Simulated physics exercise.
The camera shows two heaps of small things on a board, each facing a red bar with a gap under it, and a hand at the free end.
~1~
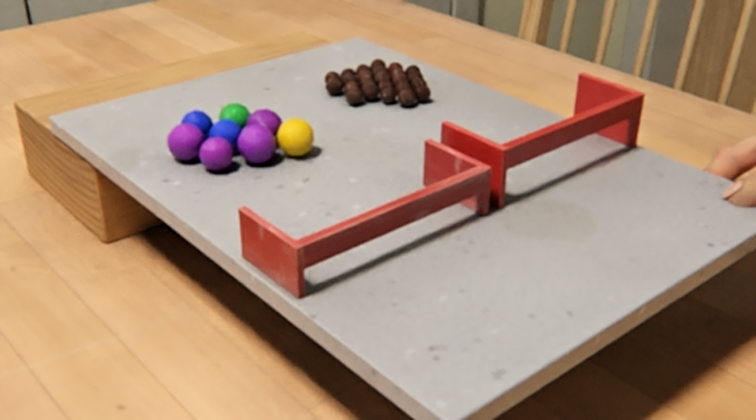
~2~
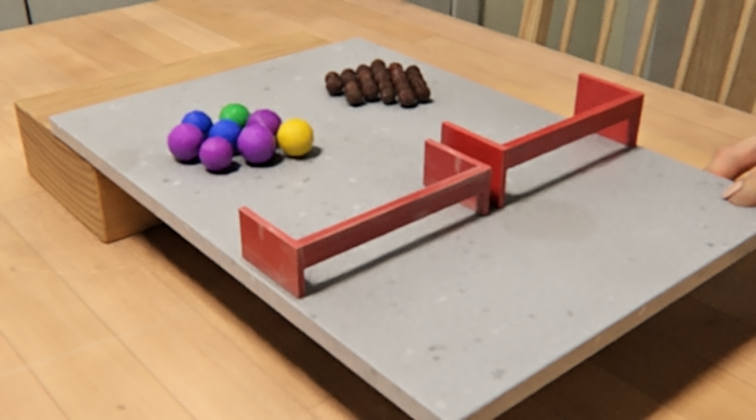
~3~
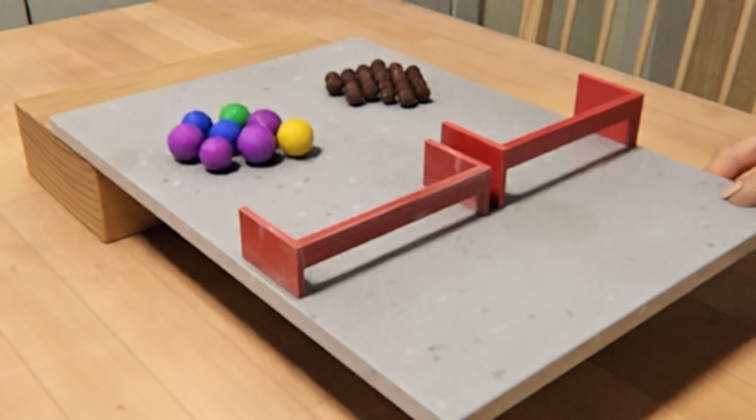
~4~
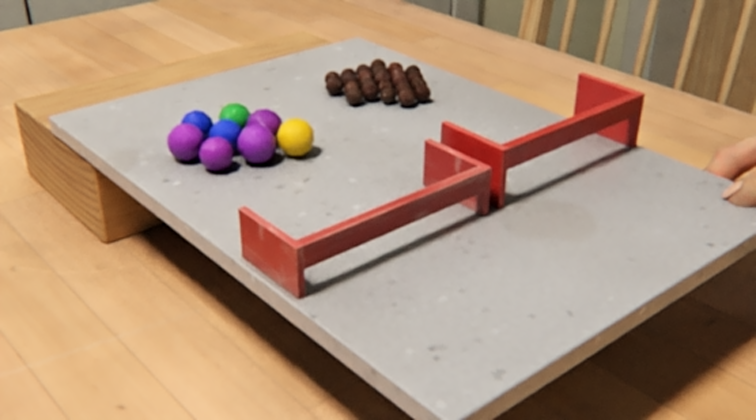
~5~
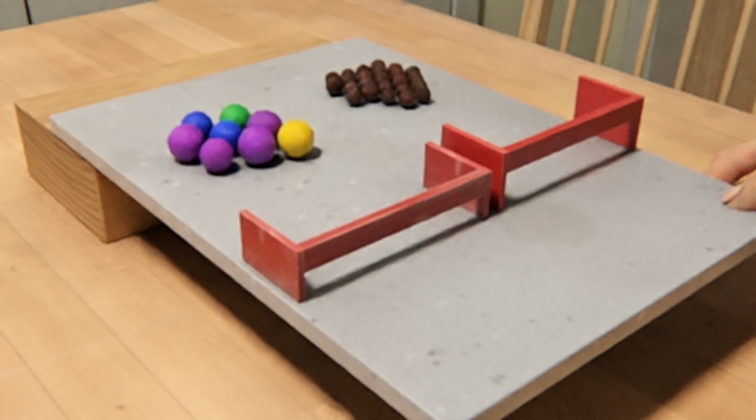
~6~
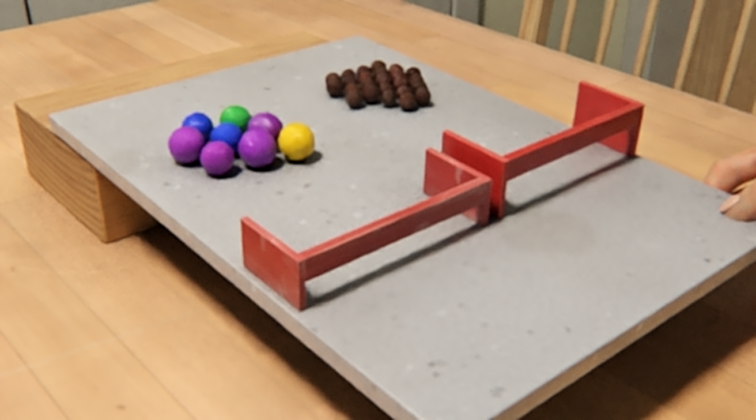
On a wooden table, a hand slightly lowering one end of a grey board holding colourful balls, brown balls and red gates.
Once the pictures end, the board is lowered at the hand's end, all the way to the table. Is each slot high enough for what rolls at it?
For the nearer handful: It stays stuck. Farther handful: It clears the opening.
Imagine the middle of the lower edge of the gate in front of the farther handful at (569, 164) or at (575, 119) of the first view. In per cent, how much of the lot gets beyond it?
0 %, then 100 %.
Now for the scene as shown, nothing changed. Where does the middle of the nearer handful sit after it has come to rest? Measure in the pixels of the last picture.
Centre at rest, last picture: Close to (349, 286).
Then, 0.21 s after the last picture, board sloping at 6°; nearer handful where it was; farther handful where it was.
Then, 0.47 s after the last picture, board sloping at 10°; nearer handful on its way down; farther handful on its way down.
Then, 0.76 s after the last picture, board resting at 11°; nearer handful has reached its gate; farther handful a small part past its gate.
By the end, board resting at 11°; nearer handful gathered behind its gate; farther handful all past its gate.
